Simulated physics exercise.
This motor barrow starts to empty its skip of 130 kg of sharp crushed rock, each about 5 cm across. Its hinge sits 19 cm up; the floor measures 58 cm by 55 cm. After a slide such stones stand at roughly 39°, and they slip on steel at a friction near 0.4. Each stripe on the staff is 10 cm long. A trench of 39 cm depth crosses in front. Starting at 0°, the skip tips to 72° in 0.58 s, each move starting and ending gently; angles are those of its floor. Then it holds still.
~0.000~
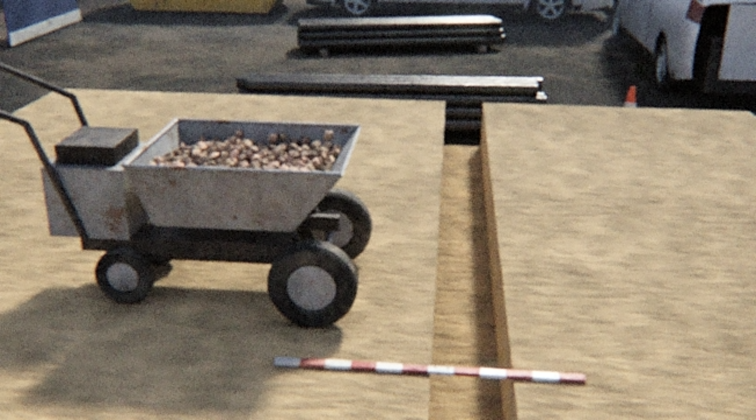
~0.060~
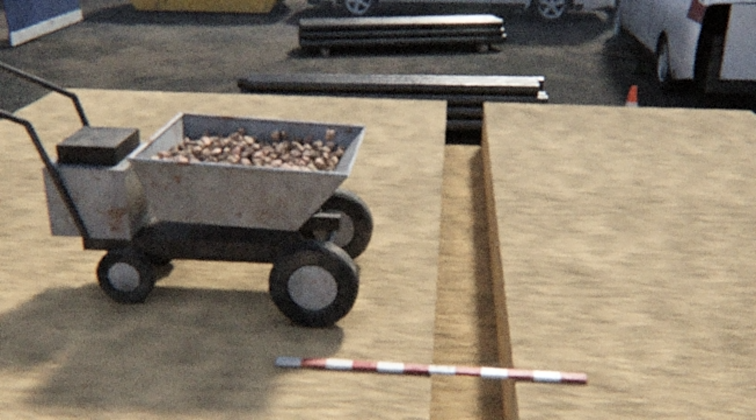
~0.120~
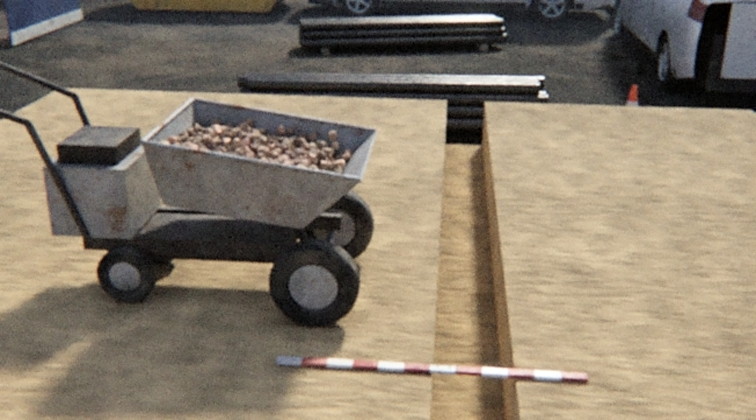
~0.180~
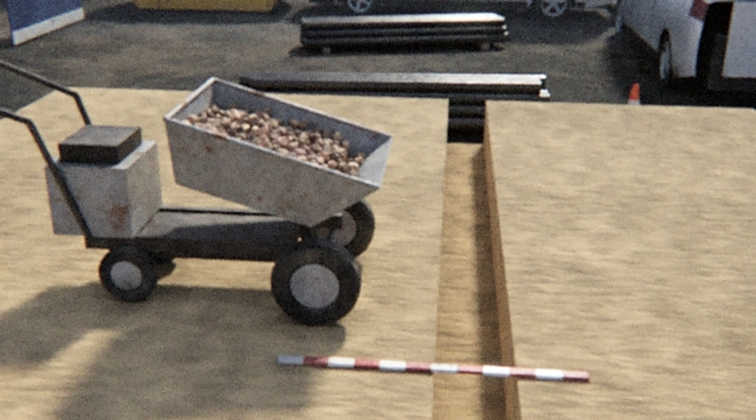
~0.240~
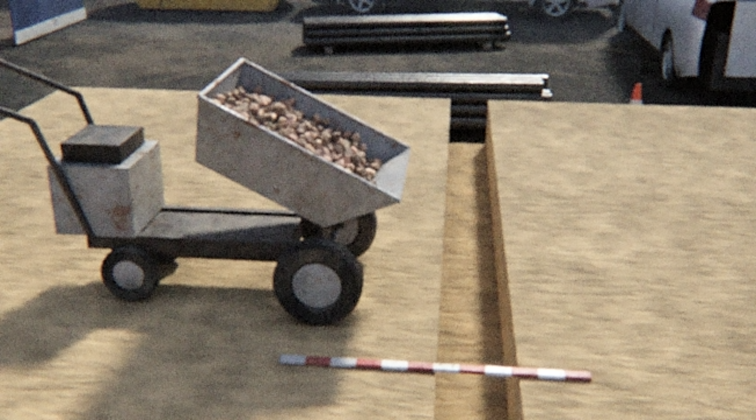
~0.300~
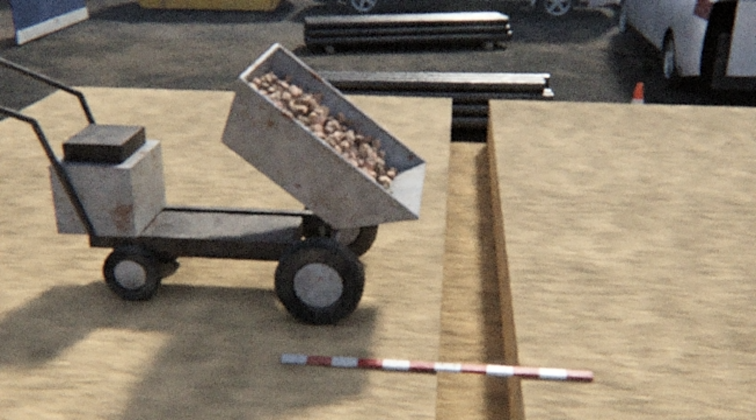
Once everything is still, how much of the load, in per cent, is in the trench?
About 64 per cent.
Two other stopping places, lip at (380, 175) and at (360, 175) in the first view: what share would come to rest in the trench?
First some 30, then 45 per cent.
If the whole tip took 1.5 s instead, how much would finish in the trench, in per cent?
Then about 95 per cent.
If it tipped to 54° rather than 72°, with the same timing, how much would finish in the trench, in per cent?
In that case some 30 per cent.
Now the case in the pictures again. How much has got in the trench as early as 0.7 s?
Some 25 per cent.
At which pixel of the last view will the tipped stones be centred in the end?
Around (494, 345).
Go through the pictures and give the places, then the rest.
The first picture shows lip at (342, 175), floor tilted 0°, highest stones at (251, 146).
In the second picture, the skip is at 2°, its lip at (347, 176); the top of the load is at (240, 142); the stones move at 0.5 m/s on average.
The third picture shows lip at (361, 180), floor tilted 8°, highest stones at (220, 134); the stones move at 1.0 m/s on average.
The fourth picture shows lip at (379, 188), floor tilted 16°, highest stones at (218, 116); the stones move at 1.5 m/s on average.
In the fifth picture, the skip is at 27°, its lip at (400, 201); the top of the load is at (239, 97); the stones move at 1.7 m/s on average.
The sixth picture shows lip at (418, 218), floor tilted 38°, highest stones at (268, 83); the stones move at 1.8 m/s on average.
After 0.4 s the floor is at 60°; 100 % in the skip; the foremost stones are at (420, 211).
After 0.7 s the floor is at 72°; 75 % in the skip, 24 % in the trench, 1 % past the trench; the foremost stones are at (522, 305).
After 1.0 s the floor is at 72°; 15 % in the skip, 49 % in the trench, 37 % past the trench; the foremost stones are at (709, 306).
After 3.0 s the floor is at 72°; 0 % in the skip, 64 % in the trench, 36 % past the trench; the foremost stones are past the picture's edge.
